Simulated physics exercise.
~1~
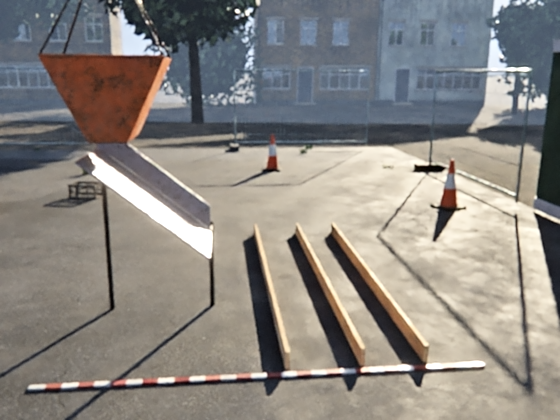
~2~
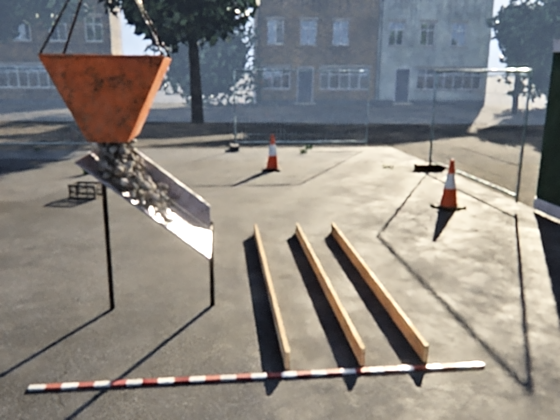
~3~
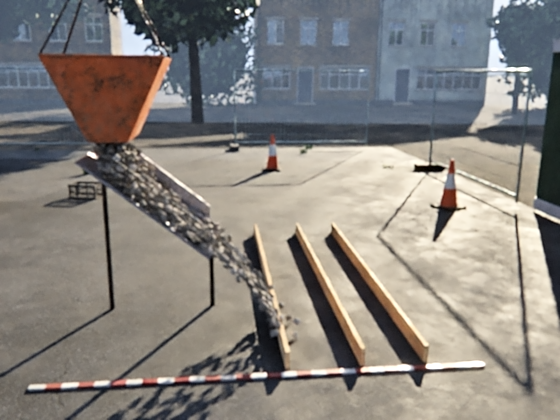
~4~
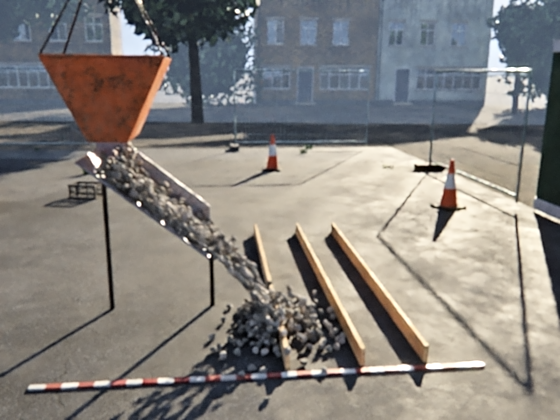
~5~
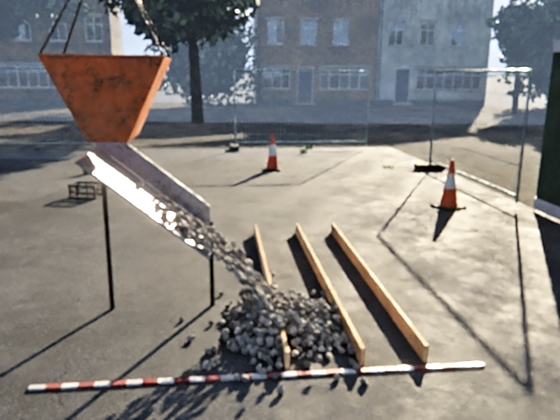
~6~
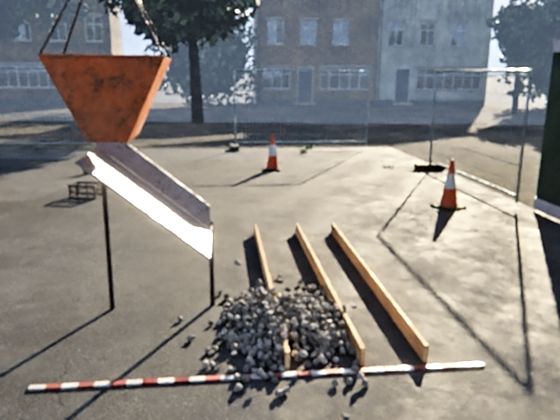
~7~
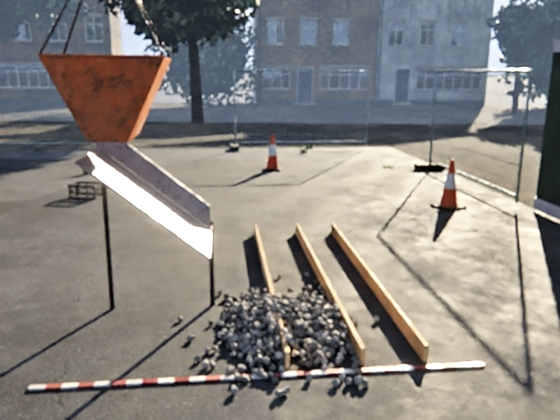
On a paved yard with traffic cones and brick buildings behind, an orange skip hangs still above a sloping steel chute, with three wooden boards and a red and white striped pole on the ground. Grey broken stones start to pour from the bottom of the skip onto the chute. They slide down to the right, spill off the lower end and reach the nearest board. A heap grows around that board, spreading into the left bay as the chute empties. Finally the stones lie still, about half left of the bays and half in the left bay, while the right bay stays empty.
